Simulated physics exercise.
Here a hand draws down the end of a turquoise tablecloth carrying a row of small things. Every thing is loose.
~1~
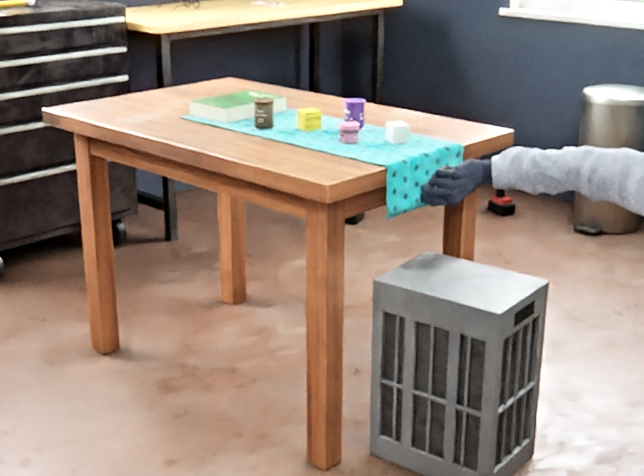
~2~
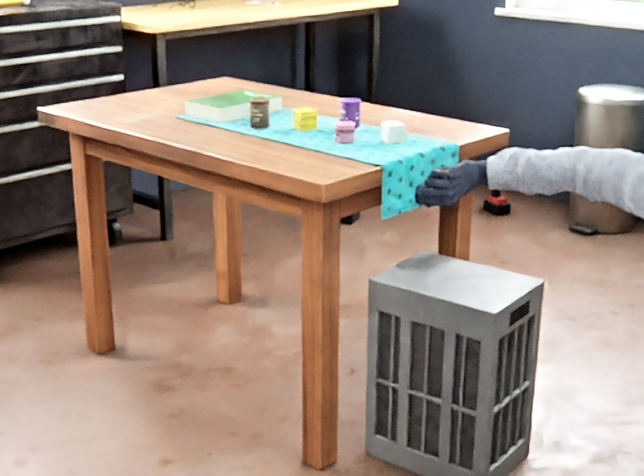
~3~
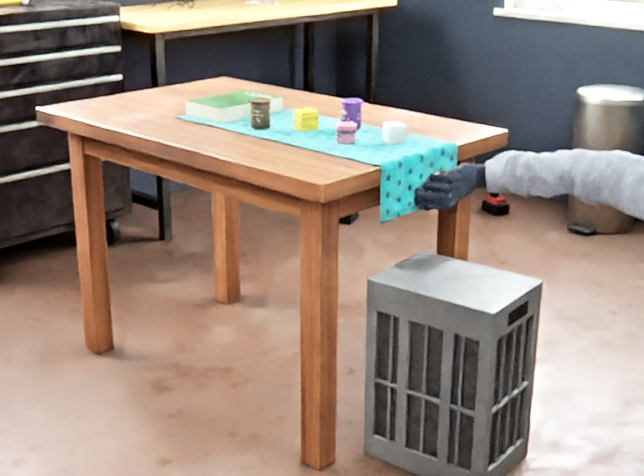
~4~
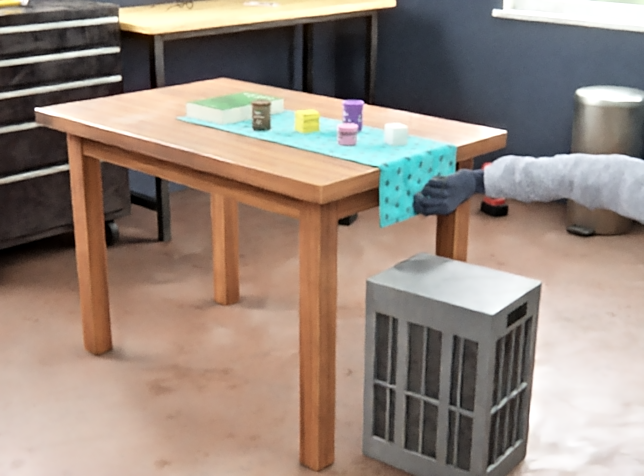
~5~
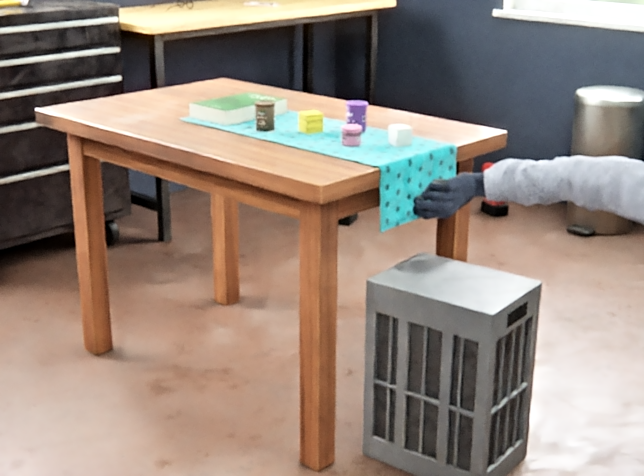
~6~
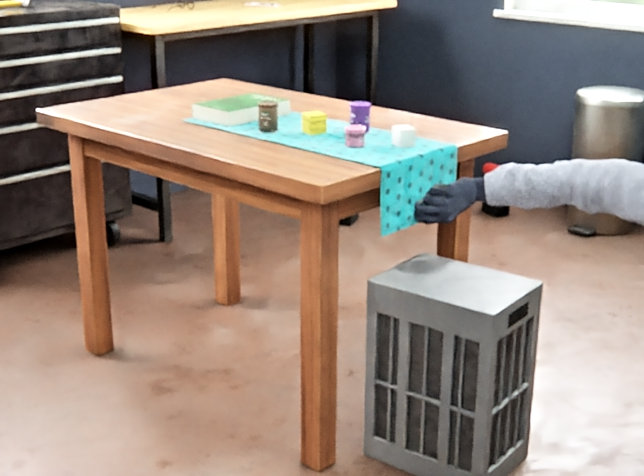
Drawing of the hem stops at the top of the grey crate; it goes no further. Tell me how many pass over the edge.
Just one passes over it.
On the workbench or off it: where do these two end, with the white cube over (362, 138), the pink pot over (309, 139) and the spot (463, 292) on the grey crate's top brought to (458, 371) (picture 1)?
The white cube? Lost. The pink pot? Lost.
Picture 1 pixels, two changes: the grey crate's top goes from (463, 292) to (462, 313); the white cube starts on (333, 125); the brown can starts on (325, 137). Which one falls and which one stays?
Well, the white cube is safe, and the brown can is safe.
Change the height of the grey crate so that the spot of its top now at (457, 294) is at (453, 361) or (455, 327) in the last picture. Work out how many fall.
The tally is 3 and 2.
A little later, hem near (418, 255); all still up.
Next, hem on the crate; white cube gone.
When it is over, hem on the crate; white cube gone. It carries off one.
